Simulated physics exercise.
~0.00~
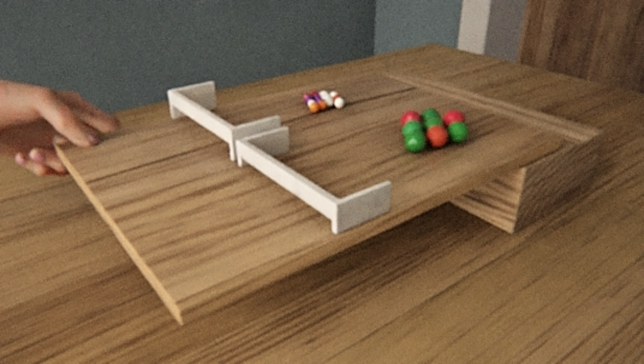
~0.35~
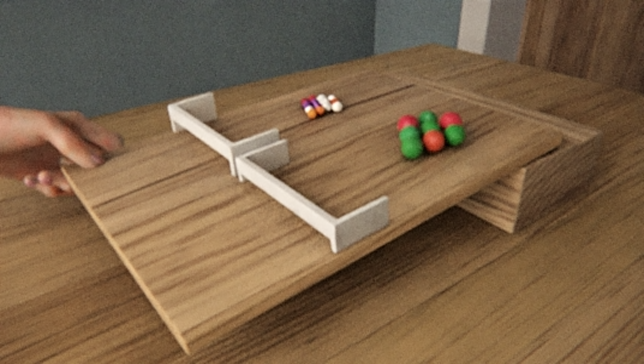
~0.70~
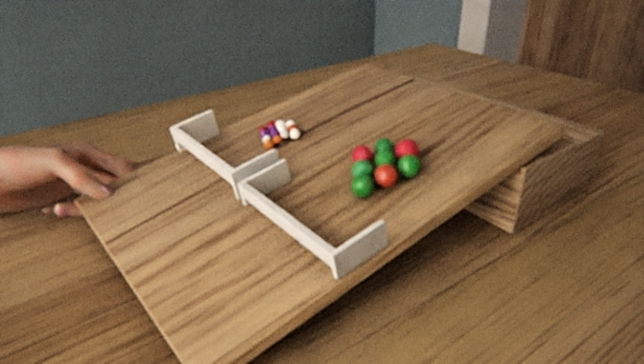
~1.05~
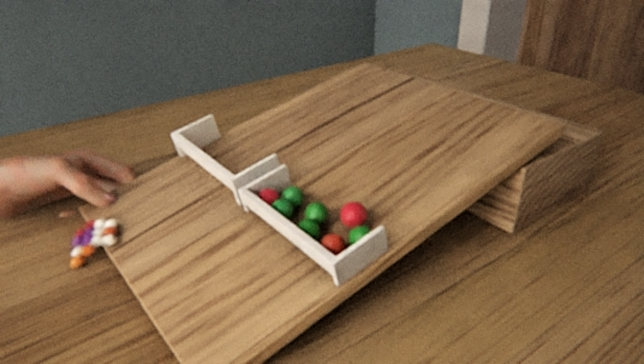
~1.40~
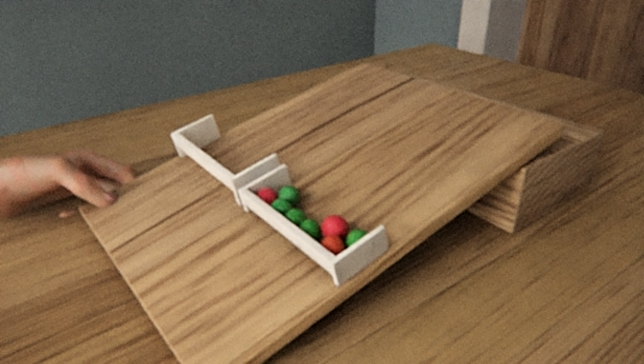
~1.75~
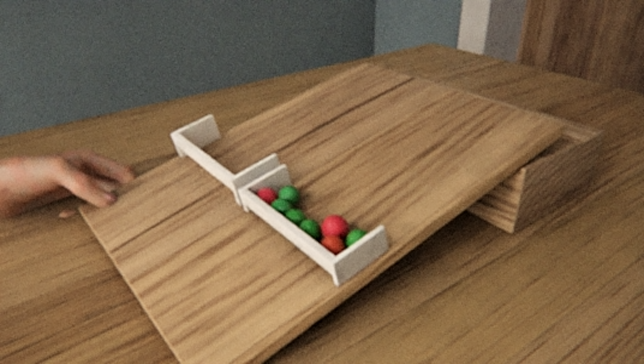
A wooden board, seen from slightly above in a still view, rests on a block at its right end while a hand holds its left end over a wooden table. Larger red and green balls sit on the nearer side and a cluster of tiny white, orange and purple pieces on the farther side, with white gates across the board to their left. The hand lowers the free end, and both groups slide down leftward. The small pieces pass their gate, leave the board and disappear from view. The red and green balls stop against the nearer gate and stay gathered there.
